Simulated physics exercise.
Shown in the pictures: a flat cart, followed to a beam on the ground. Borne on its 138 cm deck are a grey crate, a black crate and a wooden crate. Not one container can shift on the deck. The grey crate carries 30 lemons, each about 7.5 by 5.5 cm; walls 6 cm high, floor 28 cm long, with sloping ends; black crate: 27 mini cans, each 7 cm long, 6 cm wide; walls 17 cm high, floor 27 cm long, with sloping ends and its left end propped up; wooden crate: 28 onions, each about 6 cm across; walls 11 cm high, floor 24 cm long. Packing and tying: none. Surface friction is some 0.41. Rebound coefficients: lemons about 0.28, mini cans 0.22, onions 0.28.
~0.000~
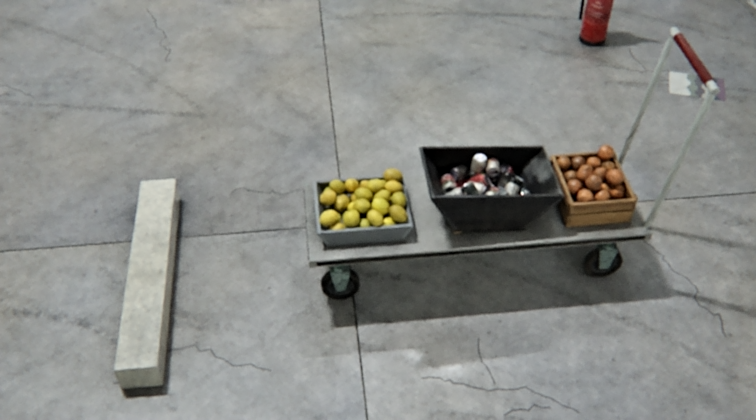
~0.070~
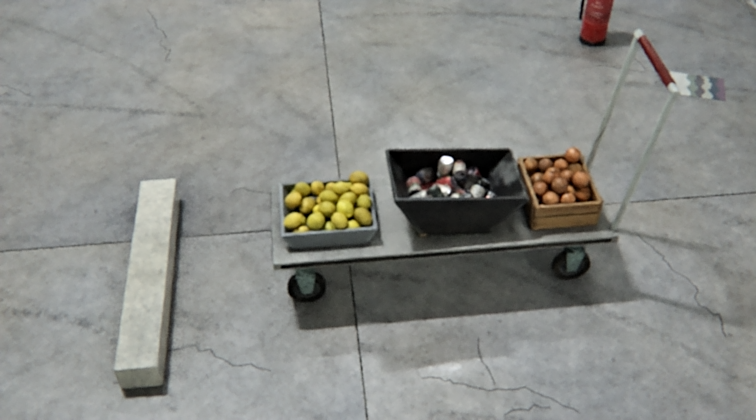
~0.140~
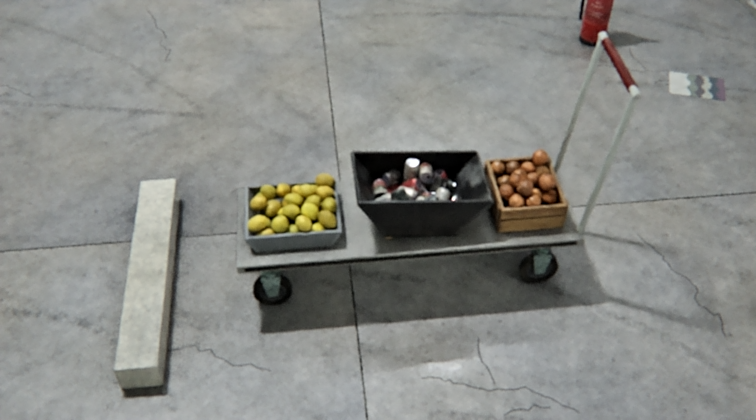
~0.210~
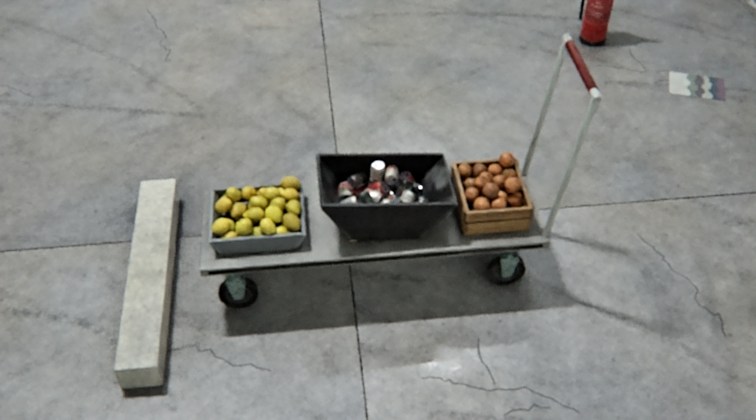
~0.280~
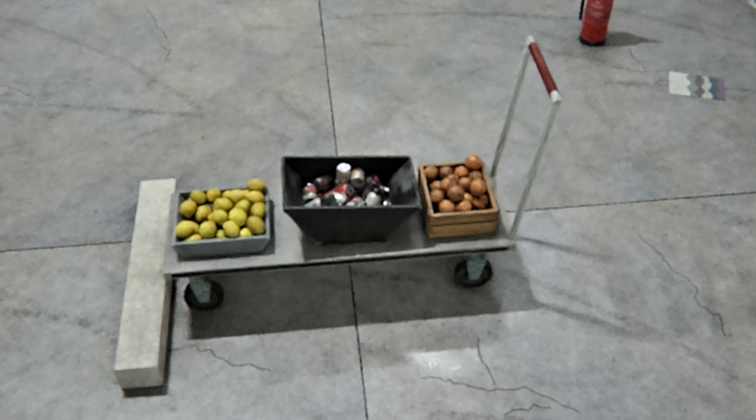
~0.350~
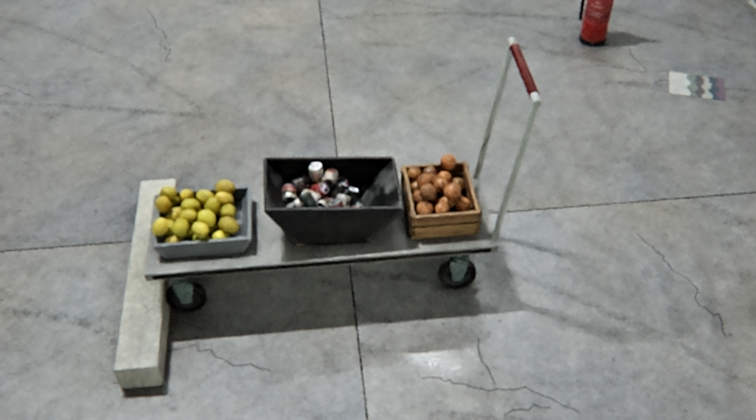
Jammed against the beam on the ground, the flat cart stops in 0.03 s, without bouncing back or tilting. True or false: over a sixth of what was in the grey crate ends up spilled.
True.
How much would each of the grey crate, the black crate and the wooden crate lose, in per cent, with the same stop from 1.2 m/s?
Grey crate 10 %, black crate 0 %, wooden crate 0 %.
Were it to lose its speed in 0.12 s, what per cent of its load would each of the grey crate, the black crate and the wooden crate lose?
You'd end up with grey crate at 20 %, black crate at 0 % and wooden crate at 0 %.
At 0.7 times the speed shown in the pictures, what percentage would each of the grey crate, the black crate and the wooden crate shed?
Grey crate 10, black crate 0, wooden crate 0 per cent.
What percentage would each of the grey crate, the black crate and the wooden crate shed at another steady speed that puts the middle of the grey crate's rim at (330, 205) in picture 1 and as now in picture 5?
Grey crate 10 %, black crate 0 %, wooden crate 0 %.
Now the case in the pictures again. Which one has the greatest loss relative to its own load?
Grey crate.
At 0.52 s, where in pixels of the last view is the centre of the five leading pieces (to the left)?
About (138, 219).
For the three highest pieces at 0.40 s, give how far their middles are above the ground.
Mean height: Some 50 cm.
After 0.40 s, the grey crate is down by 2 of 30, the black crate has all 27 and the wooden crate has all 28.
After 0.52 s, the grey crate is down by 6 of 30, the black crate has all 27 and the wooden crate is down by 2 of 28.
After 0.75 s, the grey crate is down by 9 of 30, the black crate has all 27 and the wooden crate is down by 2 of 28.
Final count (at 1.25 s), the grey crate is down by 9 of 30, the black crate has all 27 and the wooden crate is down by 2 of 28. Asked share, 9 of 30, 30 per cent.
